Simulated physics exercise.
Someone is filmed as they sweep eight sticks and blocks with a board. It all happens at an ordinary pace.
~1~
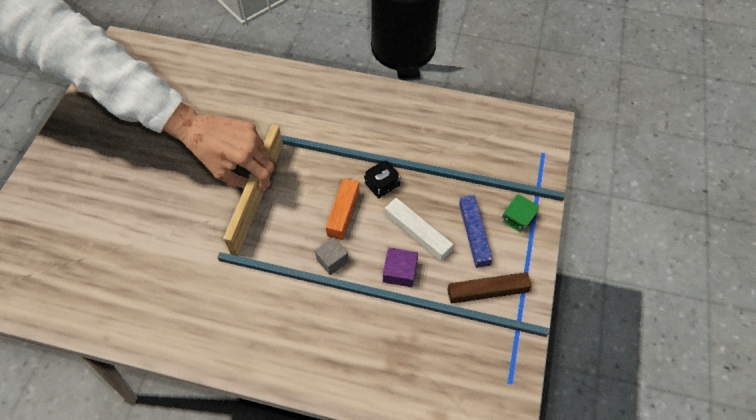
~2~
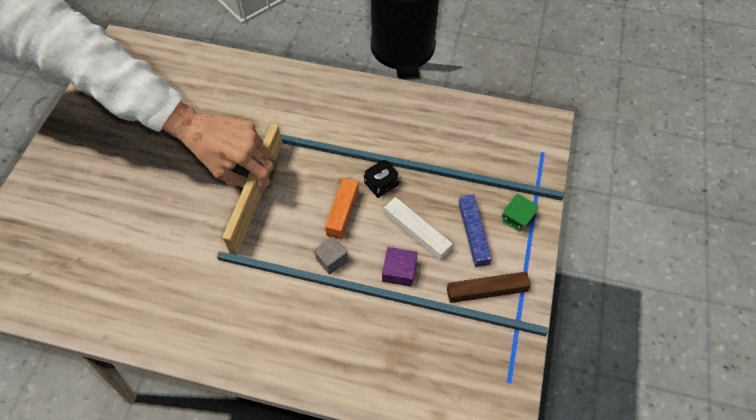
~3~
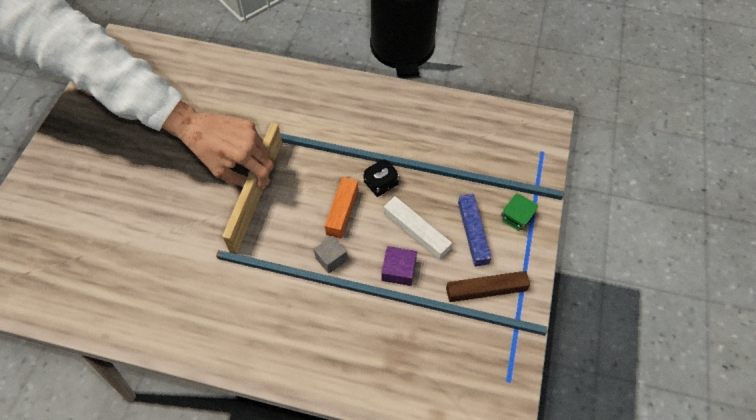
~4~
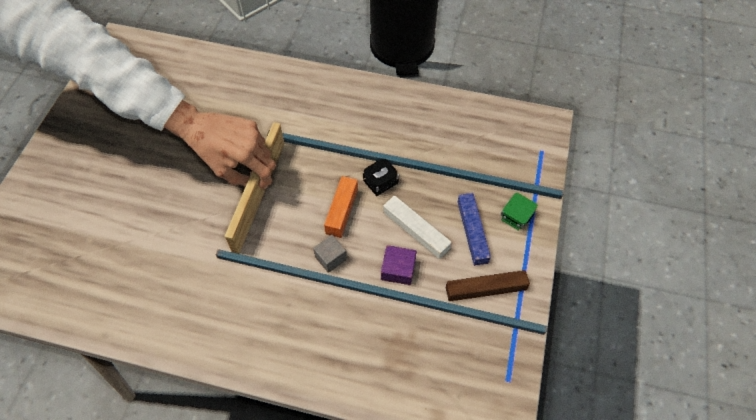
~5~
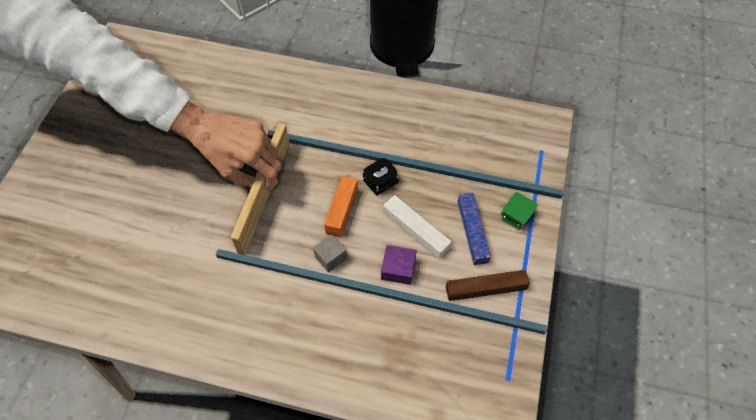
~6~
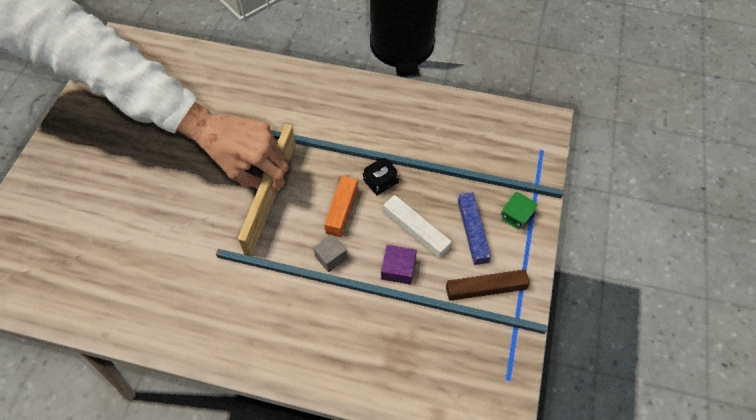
A hand in a fuzzy white sleeve grips an upright yellowish board at the left of a wooden table, seen from above on a grey tiled floor. Between two dark teal strips lie orange, white, blue and brown sticks and black, grey, purple and green blocks, with blue tape crossing at right. The board stays nearly still, then slides slightly right, touching nothing.
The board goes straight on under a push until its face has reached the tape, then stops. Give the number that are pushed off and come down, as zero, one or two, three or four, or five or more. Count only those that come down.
Five or more come down.
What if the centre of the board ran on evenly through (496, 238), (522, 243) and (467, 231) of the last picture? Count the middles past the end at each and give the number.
The counts: 1, 5 and 0.
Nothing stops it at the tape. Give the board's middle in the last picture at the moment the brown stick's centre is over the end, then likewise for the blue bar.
The brown stick puts it at (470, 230), the blue bar at (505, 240).
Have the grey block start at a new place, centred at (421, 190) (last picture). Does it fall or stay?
Lab note: It goes off the edge.
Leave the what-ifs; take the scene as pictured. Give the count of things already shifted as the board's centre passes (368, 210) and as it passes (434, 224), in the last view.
That gives 4 for the first and 7 for the second.
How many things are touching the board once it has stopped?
All in all, 3.
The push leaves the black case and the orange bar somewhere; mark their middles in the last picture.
Okay, so first (548, 204), and next (537, 248).
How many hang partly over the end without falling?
0 in all.
Early on, none off yet; green case at rest near (519, 212); brown stick at rest near (487, 285); blue bar at rest near (474, 228).
A while later, none off yet; green case at rest near (519, 212); brown stick moving near (496, 286); blue bar at rest near (474, 228).
Further along, none off yet; green case travelled about its own width near (545, 209); brown stick travelled about its own width near (560, 292); blue bar travelled about its own width near (533, 239).
Finally, the number that fall off is five or more; lost, purple block, white bar, blue bar, brown stick and green case.
